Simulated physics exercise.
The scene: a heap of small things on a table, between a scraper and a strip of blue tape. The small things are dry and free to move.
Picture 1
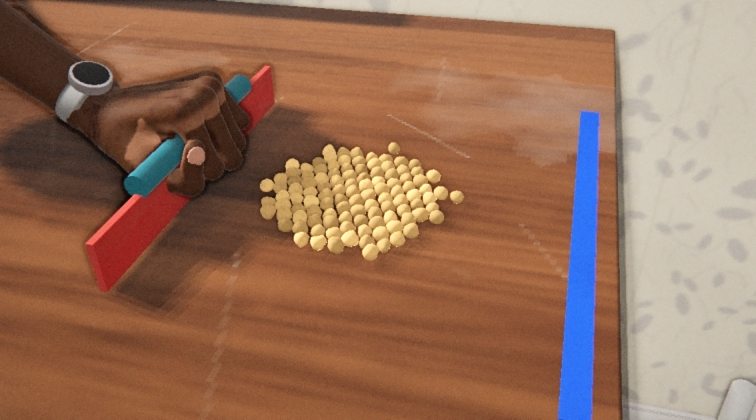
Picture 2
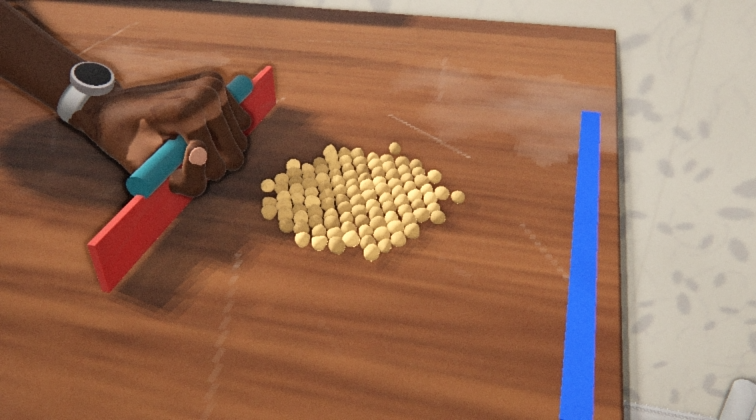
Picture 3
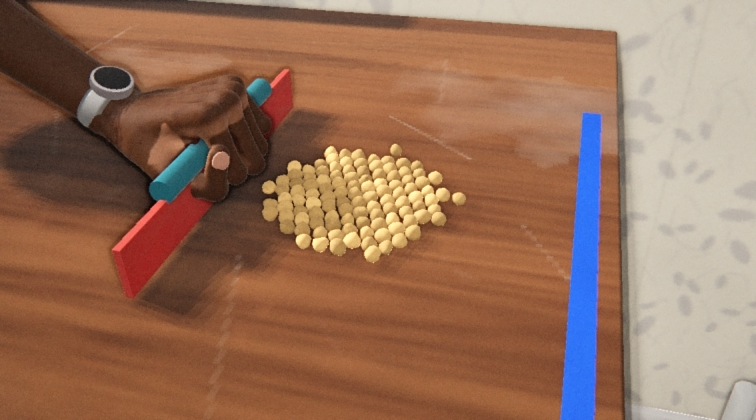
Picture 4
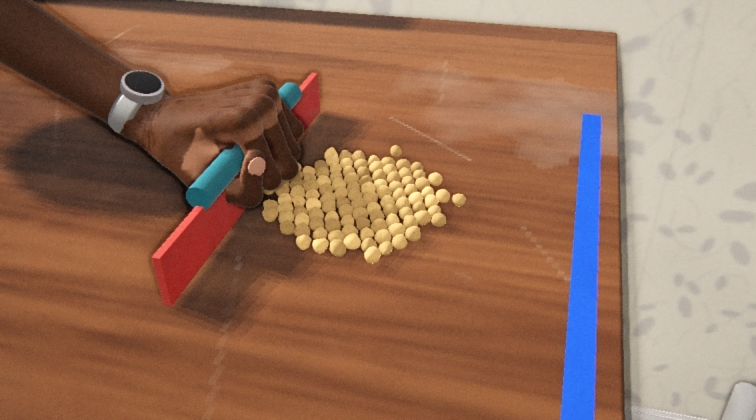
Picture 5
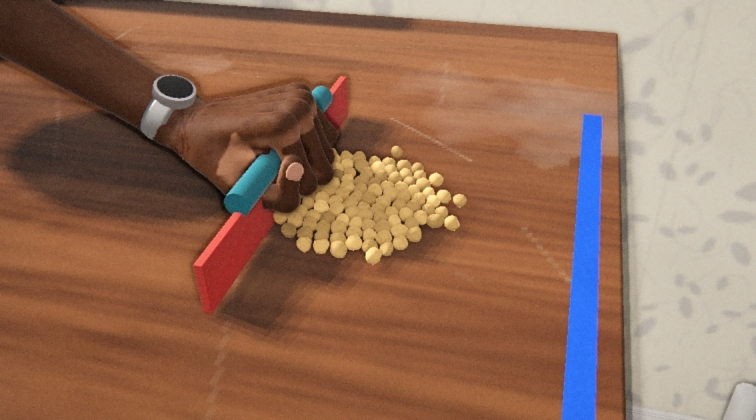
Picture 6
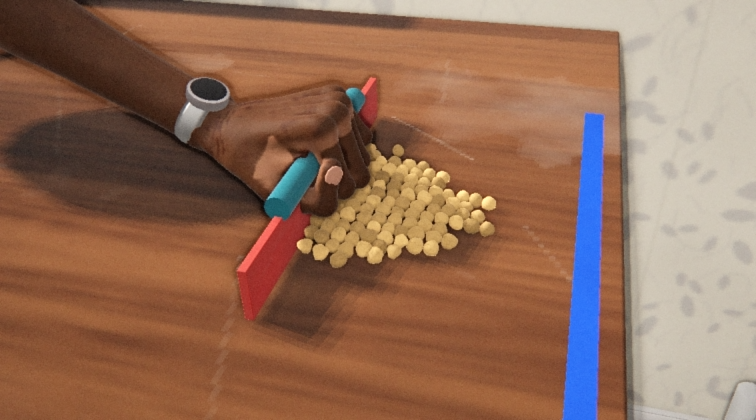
A hand wearing a watch held a red scraper still beside a heap of dried chickpeas on a wooden table, then slid it right, pushing most of the heap toward a strip of blue tape.
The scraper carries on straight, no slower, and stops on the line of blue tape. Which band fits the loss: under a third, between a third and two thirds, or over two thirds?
Over the edge goes over two thirds of it.
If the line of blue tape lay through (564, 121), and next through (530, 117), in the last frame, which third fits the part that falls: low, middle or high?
The first try: In the middle band. The second: Below one third.
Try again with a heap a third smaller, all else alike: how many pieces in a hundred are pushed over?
Near 80 %.
Just after the last frame, scraper still moving, near (464, 171); heap all on the table, its front near (599, 226).
A moment on, scraper stopped at the blue tape; heap roughly two thirds over the edge.
Further on, scraper stopped at the blue tape; heap the larger part over the edge.
When it is over, scraper stopped at the blue tape; heap the larger part over the edge.
